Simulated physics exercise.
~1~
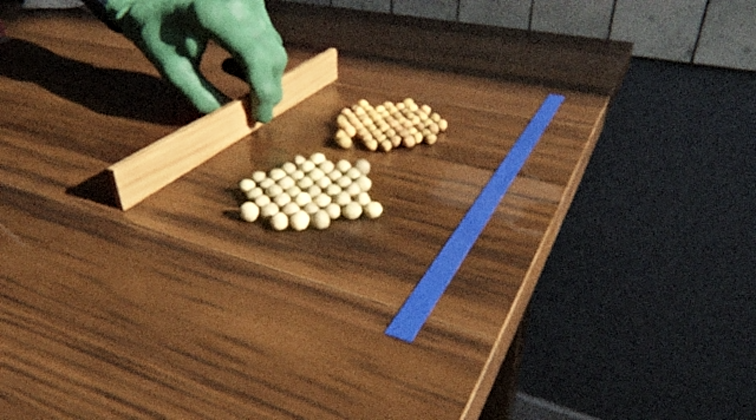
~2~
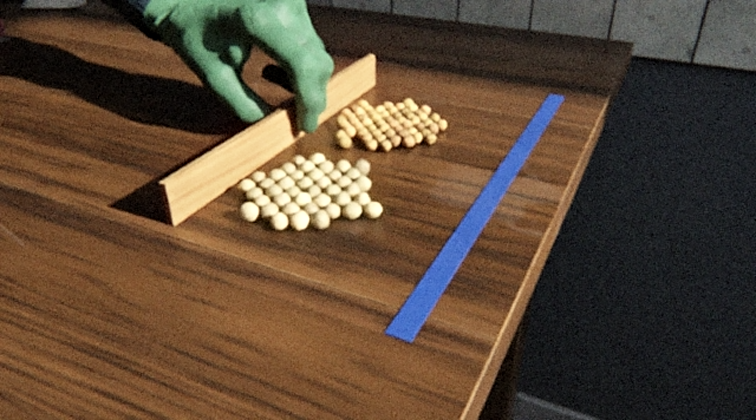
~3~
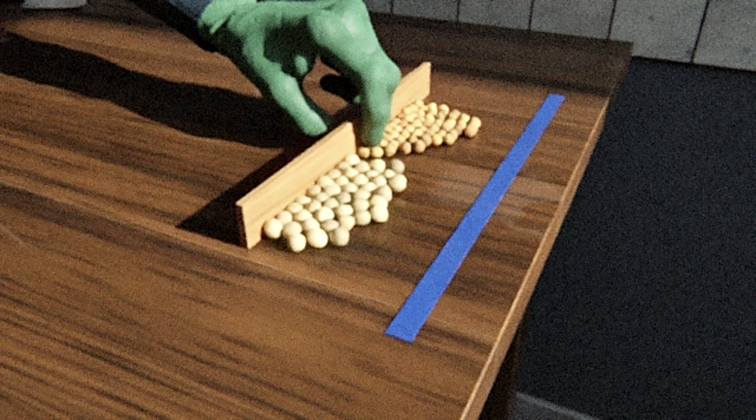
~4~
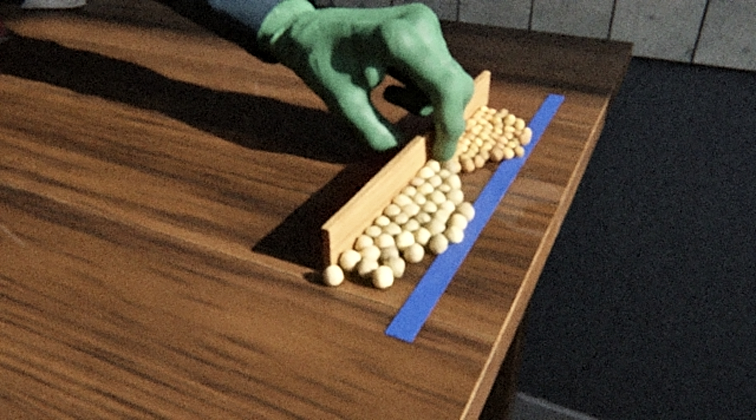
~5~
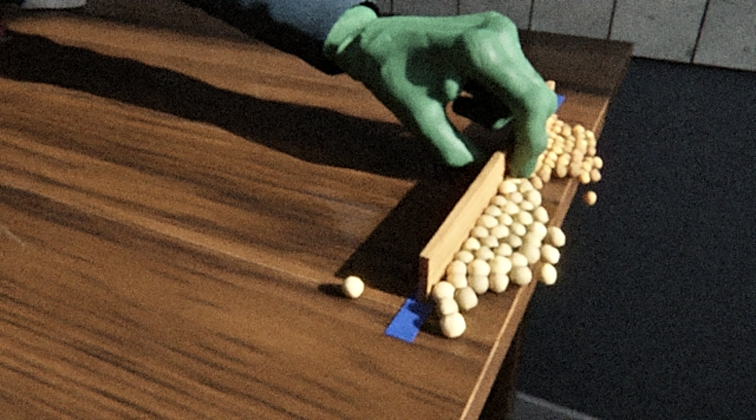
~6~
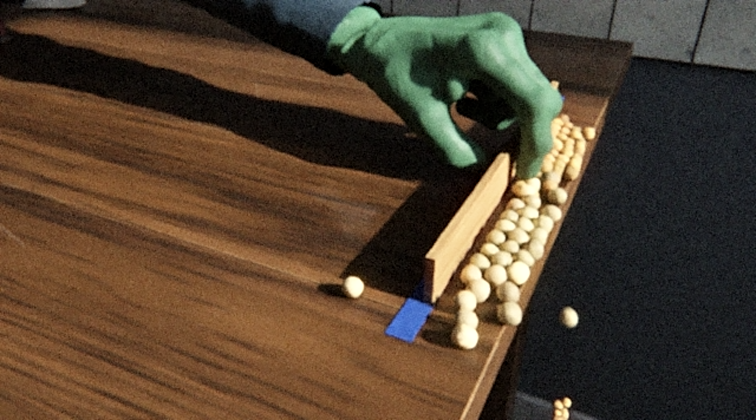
A green hand pushed an upright strip of wood rightward across a table, sweeping two clusters of small pale balls toward the edge, then stopped at the blue tape; some balls from each cluster dropped off, while most remained and one sat behind.
